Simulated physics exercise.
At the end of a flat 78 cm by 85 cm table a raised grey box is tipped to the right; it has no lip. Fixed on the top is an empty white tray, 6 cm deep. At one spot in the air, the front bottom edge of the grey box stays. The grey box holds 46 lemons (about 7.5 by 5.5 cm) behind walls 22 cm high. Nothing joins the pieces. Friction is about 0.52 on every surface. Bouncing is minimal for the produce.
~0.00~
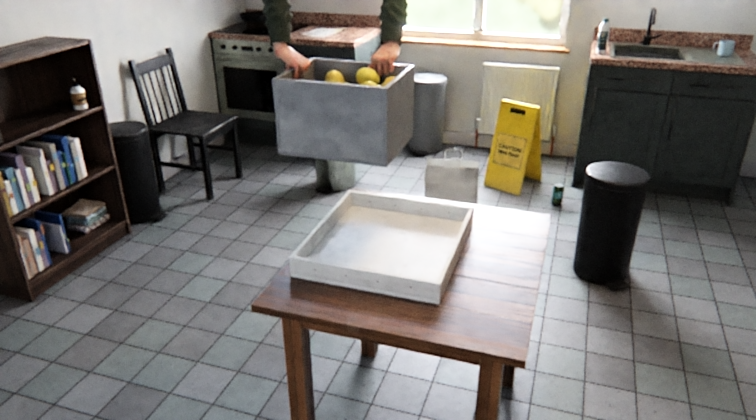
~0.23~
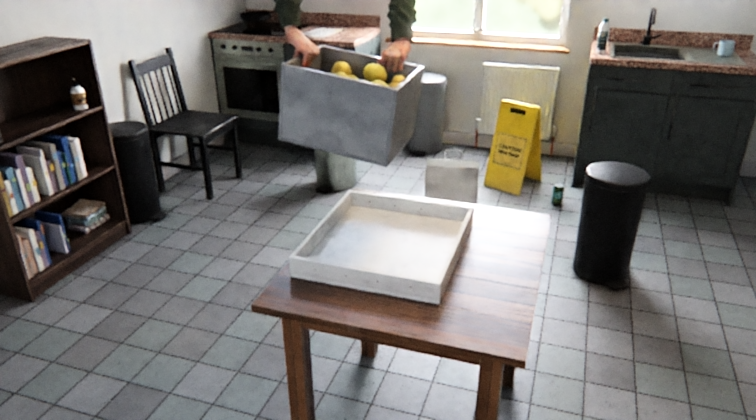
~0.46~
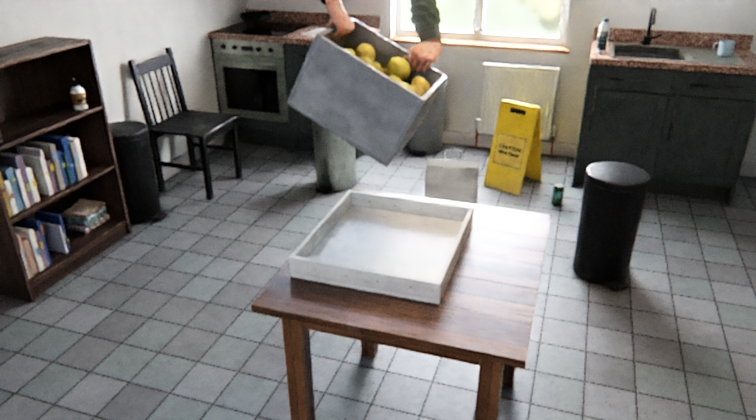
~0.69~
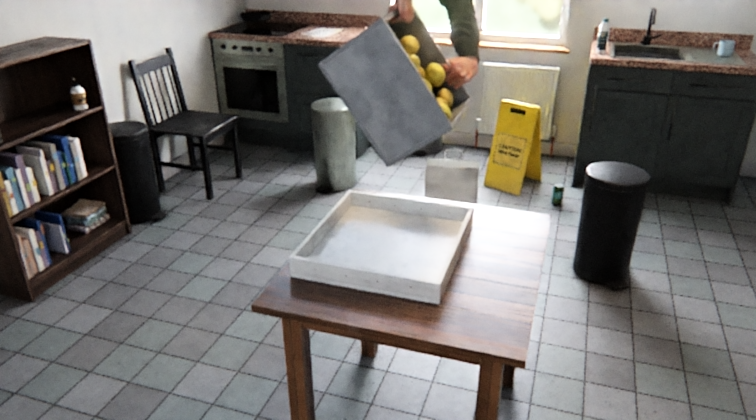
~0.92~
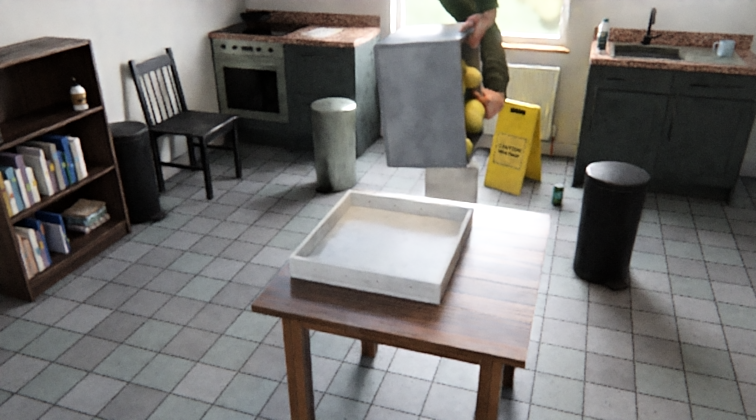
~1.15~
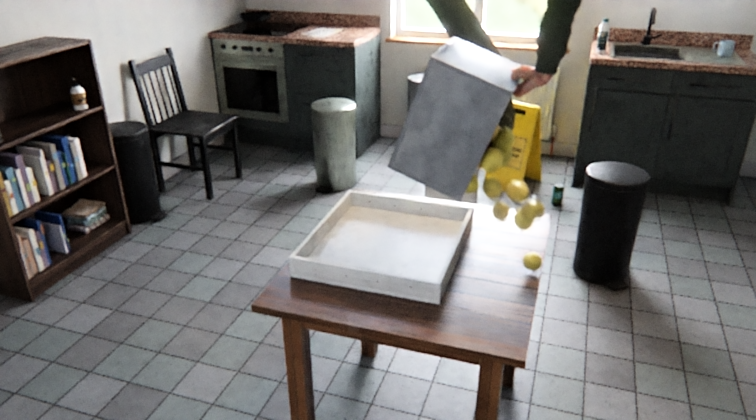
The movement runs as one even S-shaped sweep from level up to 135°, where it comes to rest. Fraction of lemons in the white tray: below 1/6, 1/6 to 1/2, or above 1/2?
Below 1/6.
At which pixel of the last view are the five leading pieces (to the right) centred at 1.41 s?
Centre: About (598, 339) px.
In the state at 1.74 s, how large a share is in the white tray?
Close to 0 in a hundred.
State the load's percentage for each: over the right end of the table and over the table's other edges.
Close to 60 and 5 percent respectively.
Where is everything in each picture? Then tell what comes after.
In the first frame (each is followed by its nearest rim corner in this view), grey box, (383, 87); white tray, (436, 282); 0° from level; none out.
In the second frame, grey box, (394, 88); 8° from level.
In the third frame, grey box, (421, 98); 27° from level.
In the fourth frame, grey box, (451, 124); 54° from level.
In the fifth frame, grey box, (467, 163); 83° from level.
In the sixth frame, grey box, (463, 197); white tray, (436, 282); 110° from level; 9 out, the lowest lemon at (532, 261).
After 1.41 s, tilt 130°; 14 still in the grey box, 15 on the table top outside the tray, 3 over the right end of the table and 14 in the air.
After 1.74 s, tilt 135°; 27 on the table top outside the tray, 18 over the right end of the table and 1 in the air.
After 2.21 s, tilt 135°; 17 on the table top outside the tray, 28 over the right end of the table and 1 over the table's other edges.
Outcome (at 2.80 s), 15 on the table top outside the tray, 28 over the right end of the table and 3 over the table's other edges. Asked share, 0 of 46, 0 per cent.
